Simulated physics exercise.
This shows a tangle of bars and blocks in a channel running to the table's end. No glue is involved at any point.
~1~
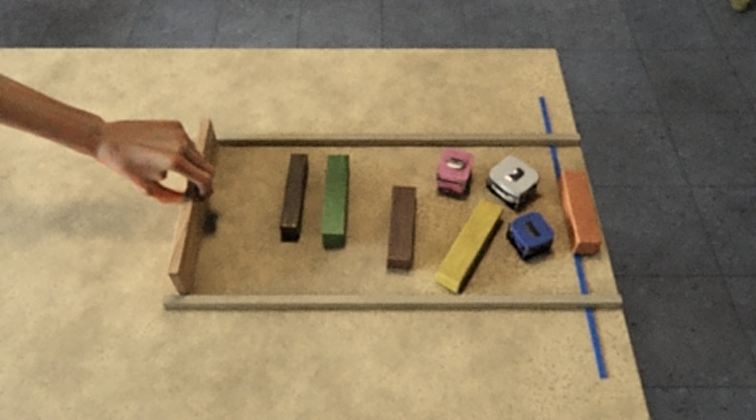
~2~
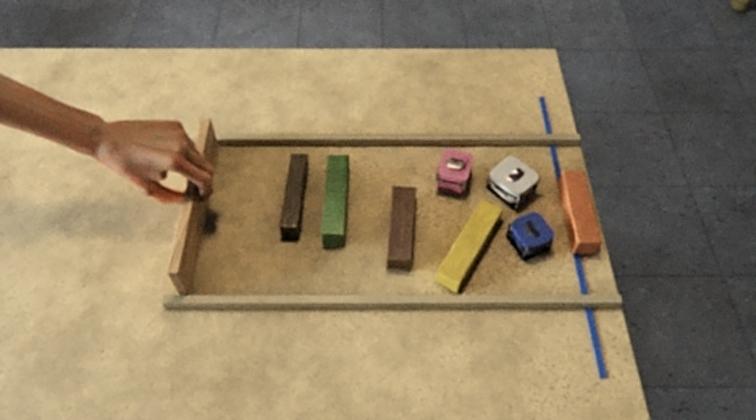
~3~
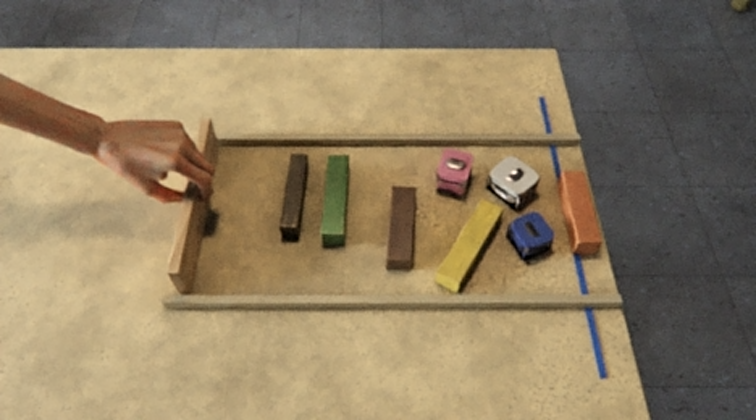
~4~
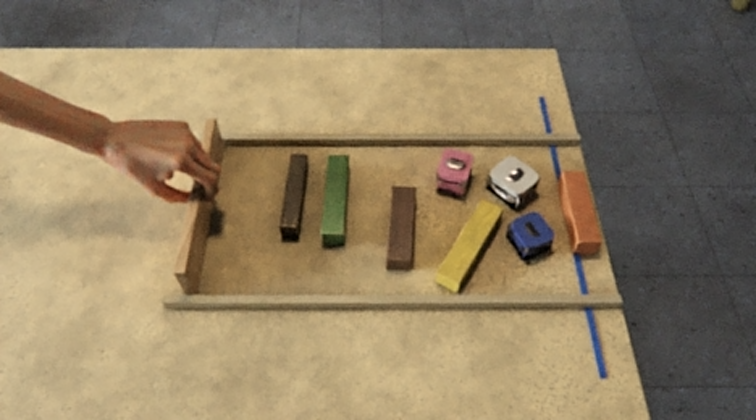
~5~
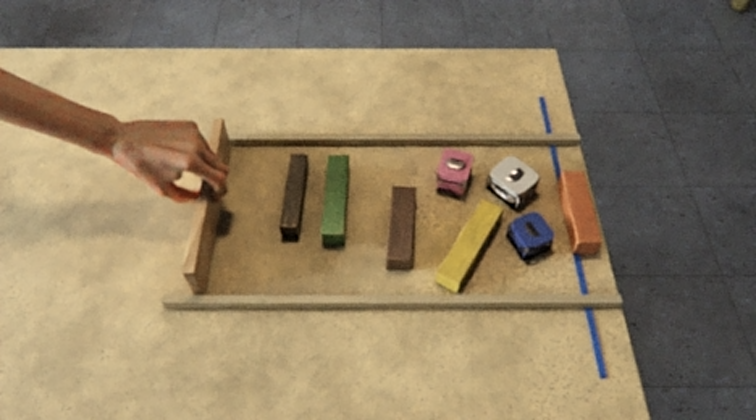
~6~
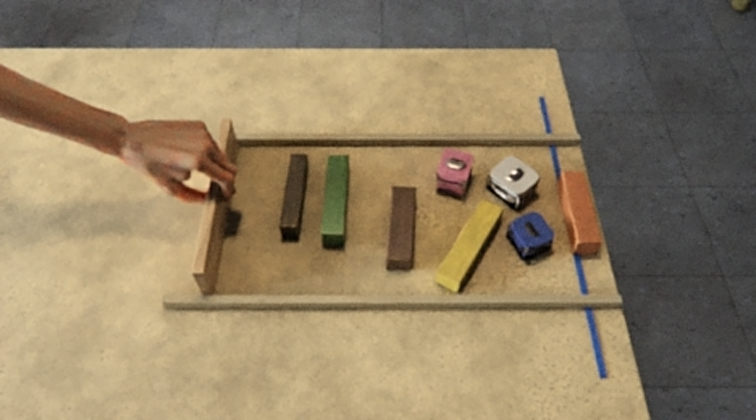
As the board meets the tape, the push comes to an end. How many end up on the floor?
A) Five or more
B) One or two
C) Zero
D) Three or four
A, five or more.
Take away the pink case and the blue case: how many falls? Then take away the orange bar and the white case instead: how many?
The count is 4 in the first case and 4 in the second.
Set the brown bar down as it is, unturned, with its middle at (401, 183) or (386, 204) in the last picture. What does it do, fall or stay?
For the two starting spots, it does not stay up; it does not stay up.
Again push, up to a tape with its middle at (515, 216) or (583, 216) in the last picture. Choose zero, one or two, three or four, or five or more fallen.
Taking the two tapes in that order, the answers are three to four and more than four.
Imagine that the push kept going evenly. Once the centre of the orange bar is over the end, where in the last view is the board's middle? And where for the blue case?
First near (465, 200), second near (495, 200).
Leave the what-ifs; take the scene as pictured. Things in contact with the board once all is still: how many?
That would be 1 of them.
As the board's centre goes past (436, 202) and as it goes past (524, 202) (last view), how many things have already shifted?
The first number is 7, the next one 8.
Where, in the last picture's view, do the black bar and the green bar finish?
About (575, 194), and the other about (596, 199).
Soon after, none off yet; orange bar at rest near (578, 211); blue case at rest near (530, 236); white case at rest near (512, 182).
In the end, the number that fall off is five or more; gone, brown bar, pink case, yellow bar, white case, blue case and orange bar.
